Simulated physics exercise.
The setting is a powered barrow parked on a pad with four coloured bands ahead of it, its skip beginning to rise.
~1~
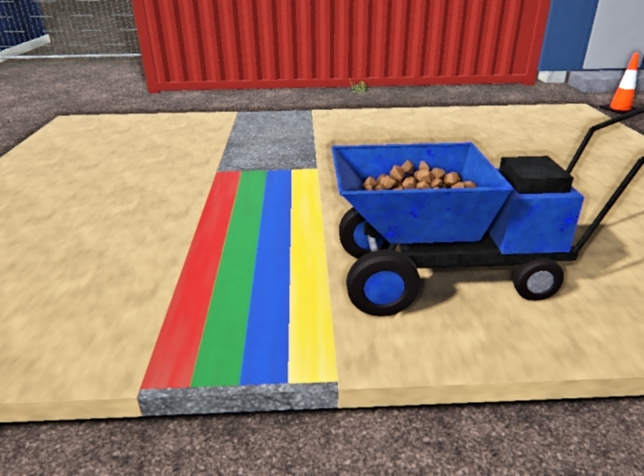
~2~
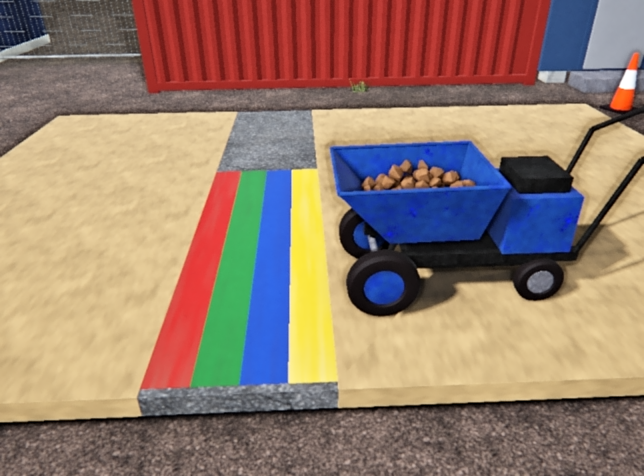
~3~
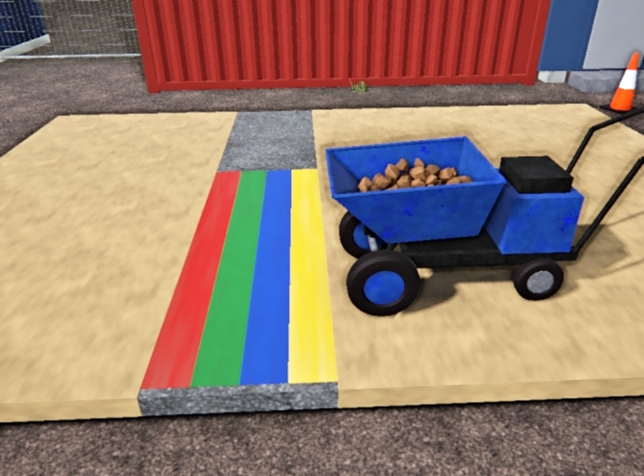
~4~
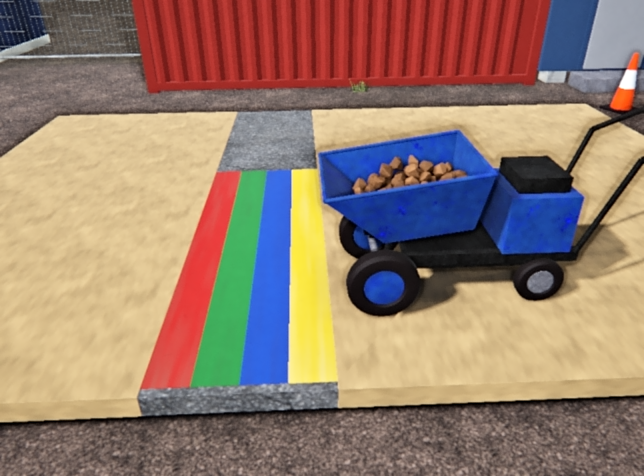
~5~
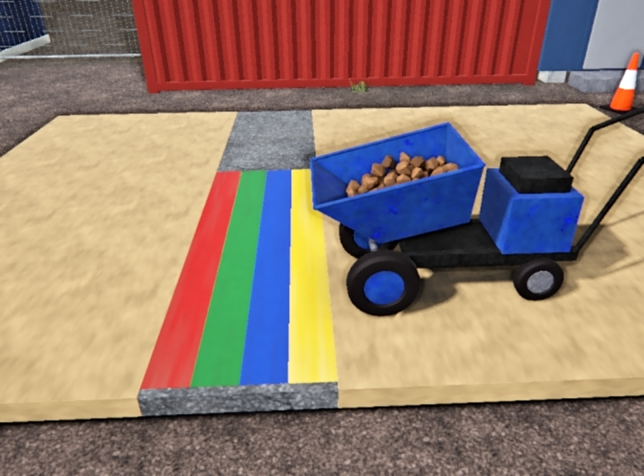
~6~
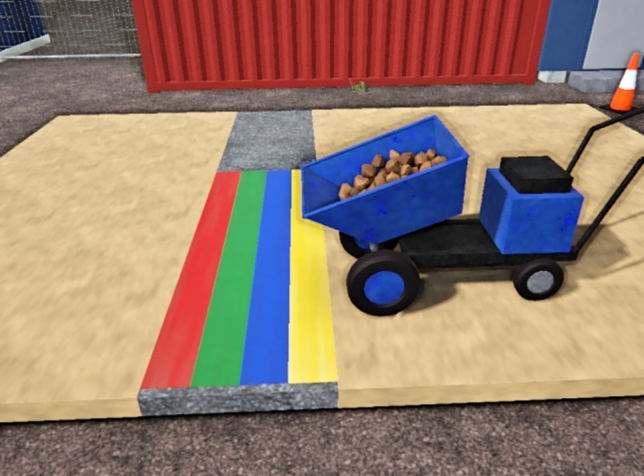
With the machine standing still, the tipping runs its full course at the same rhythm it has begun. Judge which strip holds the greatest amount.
Greatest amount: The green strip.
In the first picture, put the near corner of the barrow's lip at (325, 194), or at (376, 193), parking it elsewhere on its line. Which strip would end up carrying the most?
Well, from the first place it would be the green strip, and from the second that blue strip.
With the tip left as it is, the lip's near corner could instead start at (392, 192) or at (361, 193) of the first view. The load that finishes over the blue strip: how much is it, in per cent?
Result: Try 1 = 40 %, try 2 = 30 %.
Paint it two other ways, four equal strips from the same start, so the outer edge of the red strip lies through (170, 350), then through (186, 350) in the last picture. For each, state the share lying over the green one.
Roughly 30 % and 30 %.
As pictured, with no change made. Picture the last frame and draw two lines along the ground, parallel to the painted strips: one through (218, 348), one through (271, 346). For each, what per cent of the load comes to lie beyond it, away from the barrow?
The first gives 40 %, the second 80 %.
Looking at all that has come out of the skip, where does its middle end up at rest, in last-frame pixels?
I'd mark it at roughly (231, 286).
Just after the last frame, skip tipped steeply; every one in the skip.
A moment on, skip tipped right over; roughly two thirds in the skip; about a tenth over the blue strip; roughly a quarter over the green strip; just a few over the red strip.
Further on, skip tipped right over; roughly a quarter in the skip; roughly a quarter over the blue strip; roughly a third over the green strip; roughly a quarter over the red strip; about a tenth off the paint.
When it is over, skip tipped right over; roughly a quarter in the skip; not one over the yellow strip; roughly a quarter over the blue strip; roughly a third over the green strip; roughly a quarter over the red strip; about a tenth off the paint.
